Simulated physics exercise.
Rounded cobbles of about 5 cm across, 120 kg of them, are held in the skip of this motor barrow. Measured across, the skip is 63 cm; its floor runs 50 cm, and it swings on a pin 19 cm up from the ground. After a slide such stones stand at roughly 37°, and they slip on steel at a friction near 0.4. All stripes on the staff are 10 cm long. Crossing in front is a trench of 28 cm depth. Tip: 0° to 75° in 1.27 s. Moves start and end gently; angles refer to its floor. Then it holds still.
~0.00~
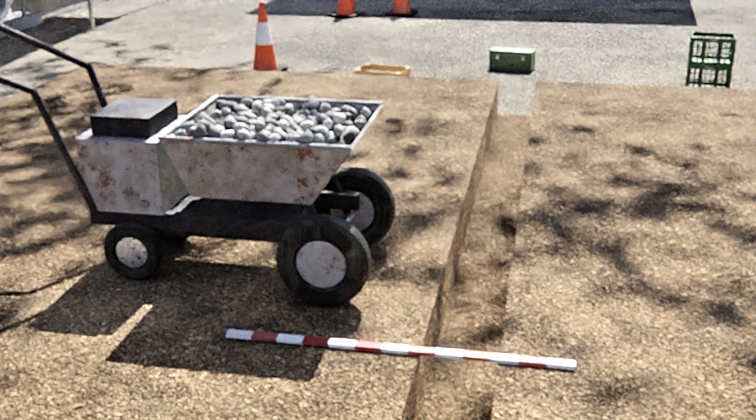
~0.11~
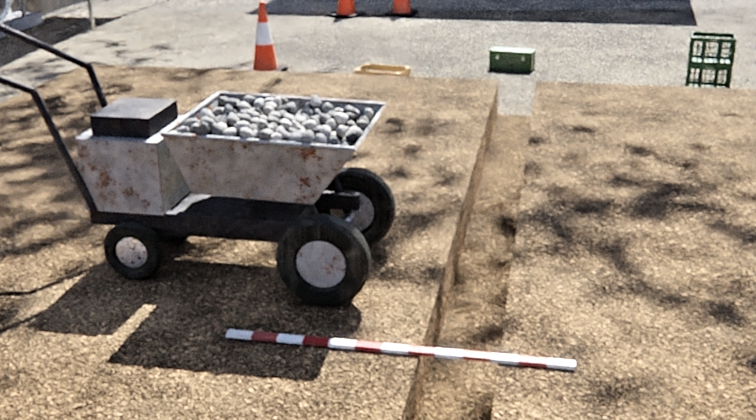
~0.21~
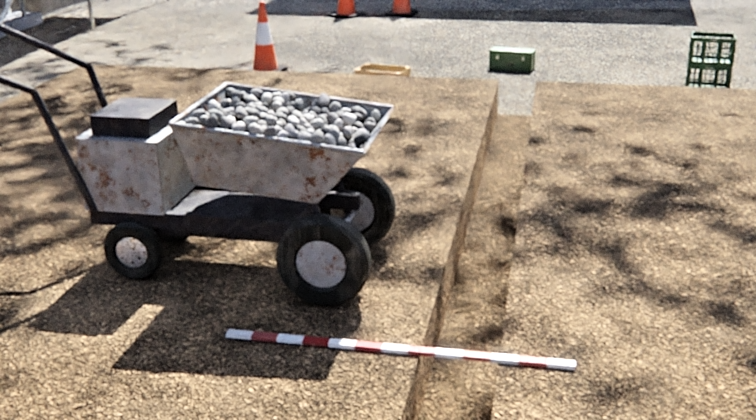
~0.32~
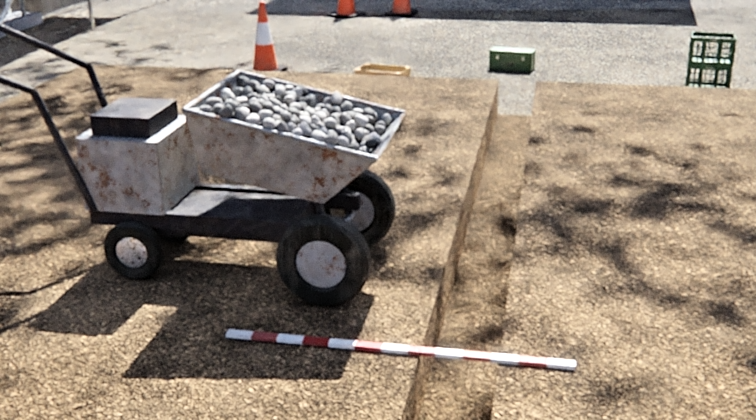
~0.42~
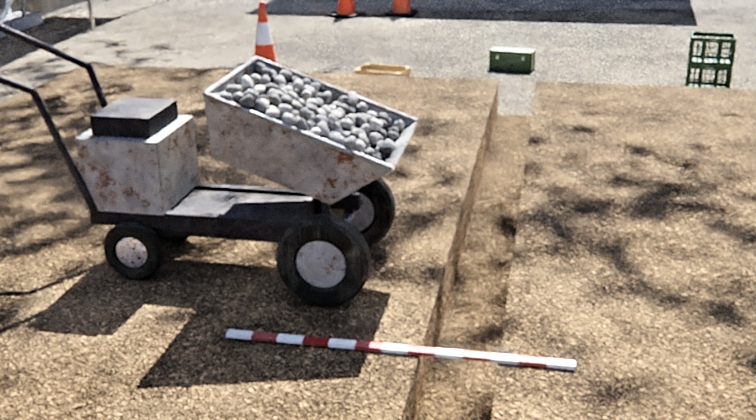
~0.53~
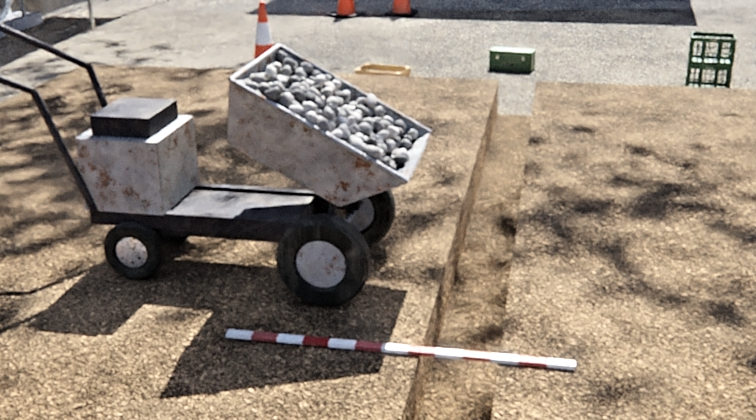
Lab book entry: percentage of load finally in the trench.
Approx. 66 percent.
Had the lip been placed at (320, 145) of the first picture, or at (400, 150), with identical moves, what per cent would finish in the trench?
Result: Close to 95 then close to 25 per cent.
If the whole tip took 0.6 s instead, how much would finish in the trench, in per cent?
Estimate: About 40 %.
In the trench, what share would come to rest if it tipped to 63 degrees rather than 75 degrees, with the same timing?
It comes out at about 60 percent.
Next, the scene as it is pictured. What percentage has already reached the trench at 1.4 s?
Something like 30 in a hundred.
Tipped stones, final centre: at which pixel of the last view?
At about pixel (493, 315) in the last view.
After 0.9 s the floor is at 63°; 99 % in the skip, 1 % in the trench; the foremost stones are at (468, 230).
After 1.4 s the floor is at 75°; 49 % in the skip, 30 % in the trench, 21 % past the trench; the foremost stones are at (592, 291).
After 1.7 s the floor is at 75°; 19 % in the skip, 46 % in the trench, 34 % past the trench; the foremost stones are at (706, 292).
After 3.7 s the floor is at 75°; 0 % in the skip, 66 % in the trench, 34 % past the trench; the foremost stones are past the picture's edge.
